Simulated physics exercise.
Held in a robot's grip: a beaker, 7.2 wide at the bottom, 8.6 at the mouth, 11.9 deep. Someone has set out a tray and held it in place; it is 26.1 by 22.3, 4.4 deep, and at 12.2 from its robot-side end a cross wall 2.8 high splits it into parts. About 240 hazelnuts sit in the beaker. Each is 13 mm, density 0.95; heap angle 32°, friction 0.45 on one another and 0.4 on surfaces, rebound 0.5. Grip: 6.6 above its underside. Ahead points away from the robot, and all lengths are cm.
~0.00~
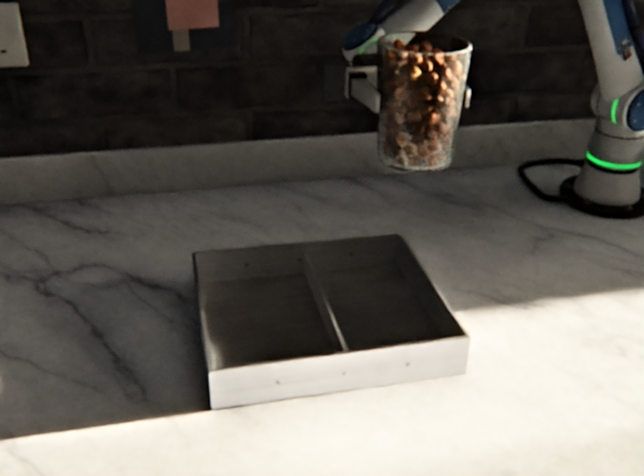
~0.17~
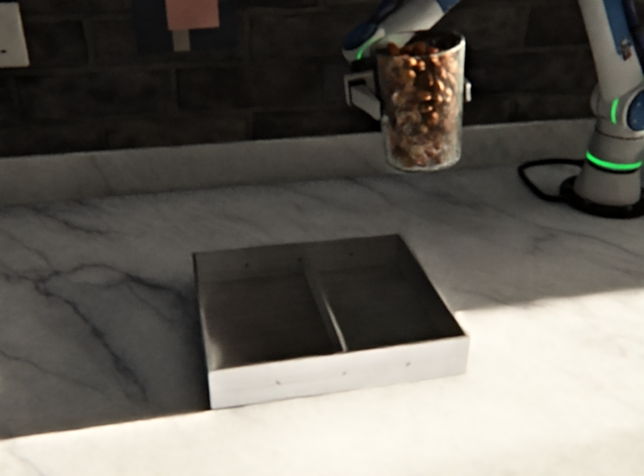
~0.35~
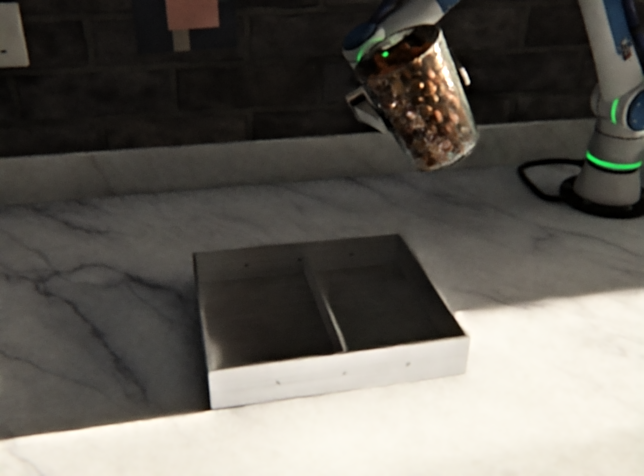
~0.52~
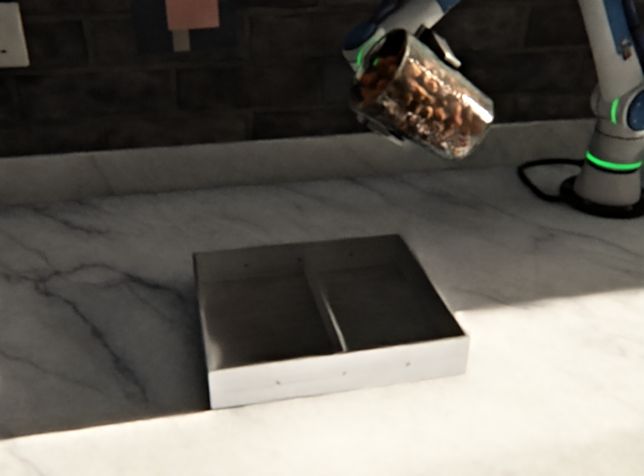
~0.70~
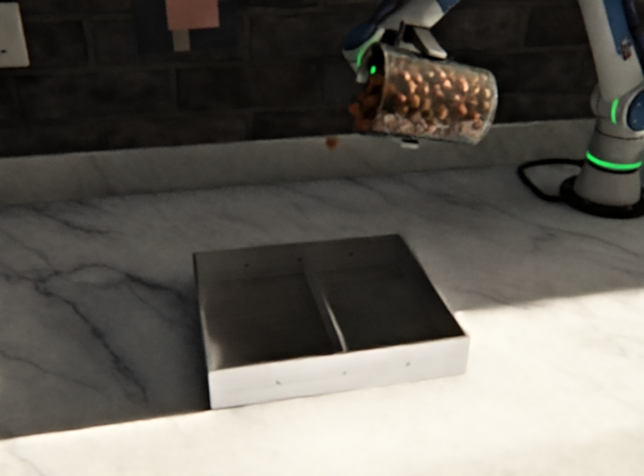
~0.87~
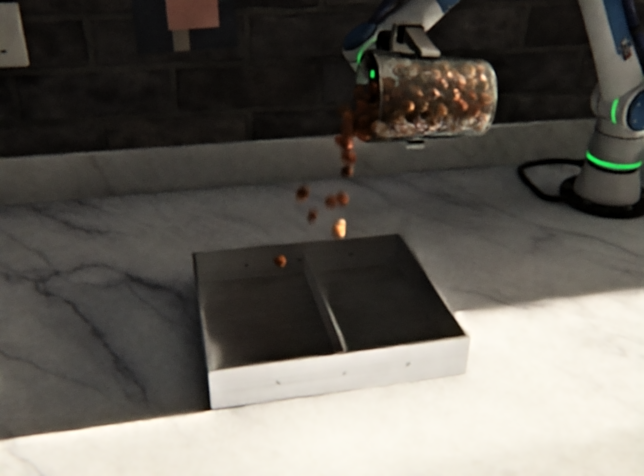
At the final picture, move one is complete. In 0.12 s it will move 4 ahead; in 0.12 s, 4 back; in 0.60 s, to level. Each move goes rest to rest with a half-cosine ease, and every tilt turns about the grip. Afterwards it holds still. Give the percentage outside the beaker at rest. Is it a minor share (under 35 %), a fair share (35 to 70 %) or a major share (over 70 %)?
It is a fair share.
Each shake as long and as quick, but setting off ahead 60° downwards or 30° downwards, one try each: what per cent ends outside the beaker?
You'd get some 30 per cent with the first setting and some 45 per cent with the second.
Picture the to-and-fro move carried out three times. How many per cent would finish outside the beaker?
Roughly 80 percent.
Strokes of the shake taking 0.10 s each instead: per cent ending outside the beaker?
I'd expect close to 65 in a hundred.
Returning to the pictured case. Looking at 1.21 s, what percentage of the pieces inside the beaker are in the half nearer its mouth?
Something like 60 percent sits in that half.
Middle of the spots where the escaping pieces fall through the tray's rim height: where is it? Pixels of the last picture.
Around (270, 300).
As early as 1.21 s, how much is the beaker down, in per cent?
55 %.
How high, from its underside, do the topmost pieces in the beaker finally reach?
The top sits some 7.5 cm up.
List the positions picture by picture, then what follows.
In the first picture, beaker middle at (419, 104), level; upper third of the load around (423, 72), from x 385 to 460, top at y 45; 243 in the beaker.
In the second picture, beaker middle at (420, 104), tilted 8° forward; upper third of the load around (418, 72), from x 380 to 455, top at y 50.
In the third picture, beaker middle at (422, 103), tilted 30° forward; upper third of the load around (416, 75), from x 370 to 465, top at y 45.
In the fourth picture, beaker middle at (424, 101), tilted 56° forward; upper third of the load around (412, 78), from x 365 to 480, top at y 50.
In the fifth picture, beaker middle at (425, 99), tilted 78° forward; upper third of the load around (422, 80), from x 330 to 485, top at y 60; 242 in the beaker, 1 in flight or on a rim.
In the sixth picture, beaker middle at (426, 98), tilted 86° forward; upper third of the load around (436, 83), from x 280 to 485, top at y 65; 231 in the beaker, 1 in the far-side part, 11 in flight or on a rim.
After 1.21 s, tilted 81° forward, highest piece 27 above the table; 112 in the beaker, 68 in the far-side part, 3 in the robot-side part, 1 on the table or floor, 59 in flight or on a rim.
After 1.54 s, tilted 16° forward, highest piece 30 above the table; 129 in the far-side part, 100 in the beaker, 11 in the robot-side part, 2 on the table or floor, 1 in flight or on a rim.
After 1.91 s, level, highest piece 28 above the table; 130 in the far-side part, 100 in the beaker, 11 in the robot-side part, 2 on the table or floor.
After 2.96 s, level, highest piece 28 above the table; 130 in the far-side part, 100 in the beaker, 11 in the robot-side part, 2 on the table or floor.
At rest, 130 in the far-side part, 100 in the beaker, 11 in the robot-side part, 2 on the table or floor. That is 59 % outside the beaker.
